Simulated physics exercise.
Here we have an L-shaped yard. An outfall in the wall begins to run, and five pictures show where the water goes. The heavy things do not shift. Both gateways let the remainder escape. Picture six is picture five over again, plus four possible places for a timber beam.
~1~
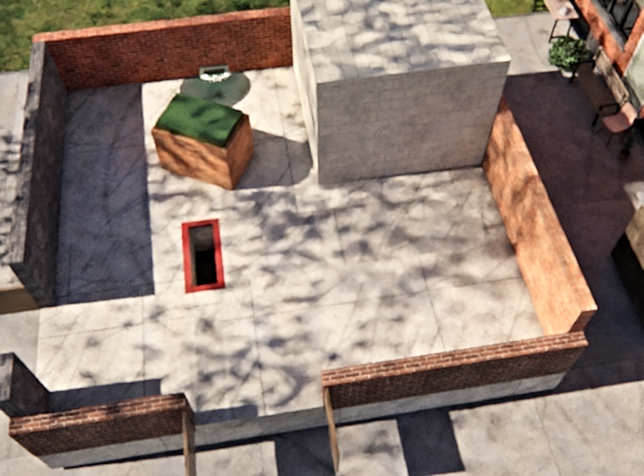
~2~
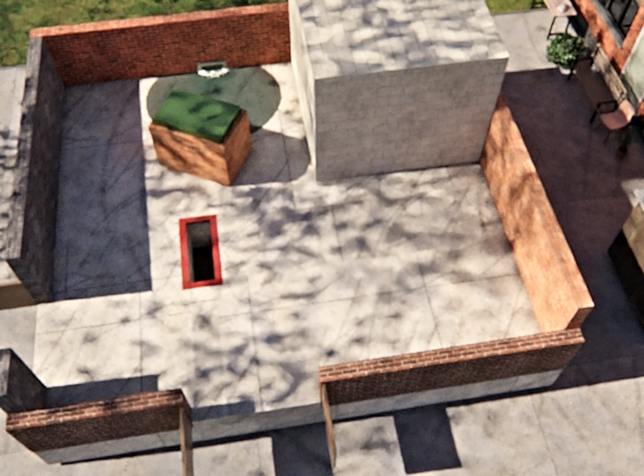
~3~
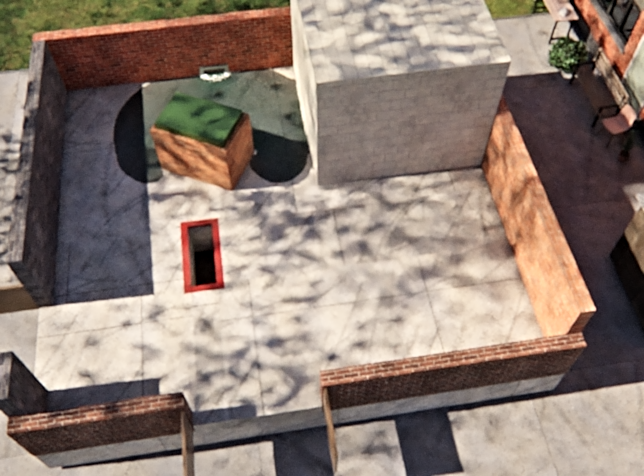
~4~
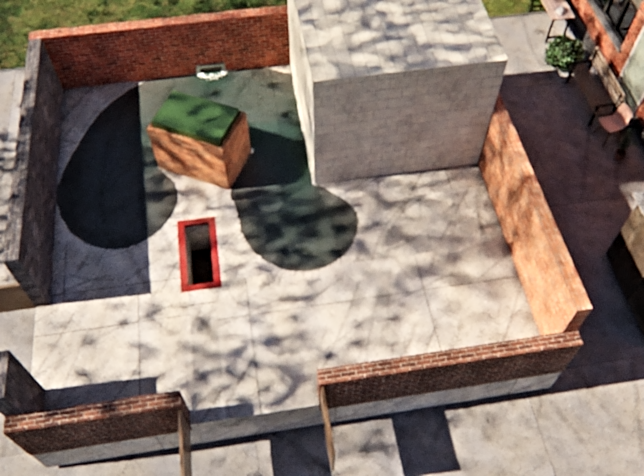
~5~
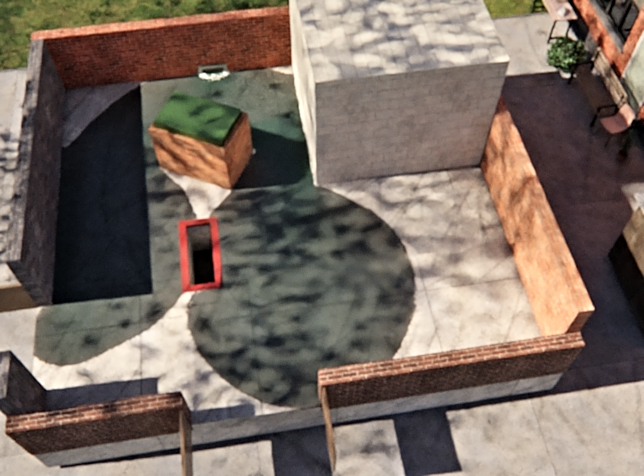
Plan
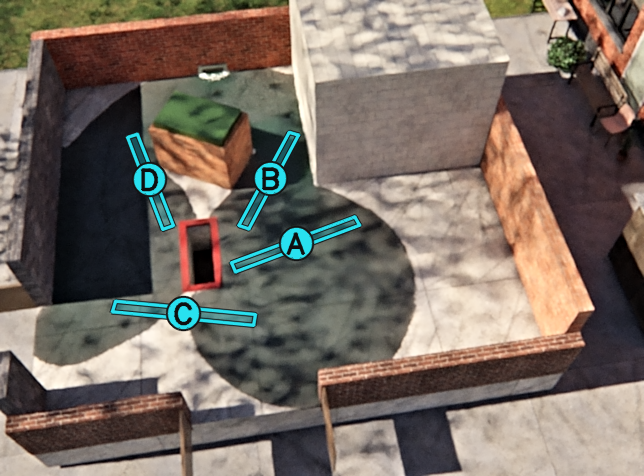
A walled, L-shaped paved yard lies in dappled sun, seen from high above, with brick walls around it and grass beyond the back. A pale block fills the back right corner, a green-topped brown box stands at back left, and a red-rimmed drain sits below it. Dark water spreads from the back wall around the box, then forward across the paving, reaching the drain, as the view shifts very slightly.
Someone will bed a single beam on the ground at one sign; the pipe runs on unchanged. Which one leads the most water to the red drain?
The answer is spot A.
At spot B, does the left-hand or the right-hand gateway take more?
More leaves on the right.
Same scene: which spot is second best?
That is spot B.
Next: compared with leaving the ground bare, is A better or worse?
It is better.
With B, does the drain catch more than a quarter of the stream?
Yes.
On the marked copy, A from (233, 267) to (357, 221); B from (243, 227) to (293, 133); C from (114, 306) to (254, 319); D from (132, 135) to (168, 227).
If A is chosen, about 48 % of the stream runs into the red drain, about 50 % out by the gates.
If B is chosen, about 36 % of the stream runs into the red drain, about 62 % out by the gates.
If C is chosen, about 21 % of the stream runs into the red drain, about 76 % out by the gates.
If D is chosen, about 17 % of the stream runs into the red drain, about 80 % out by the gates.
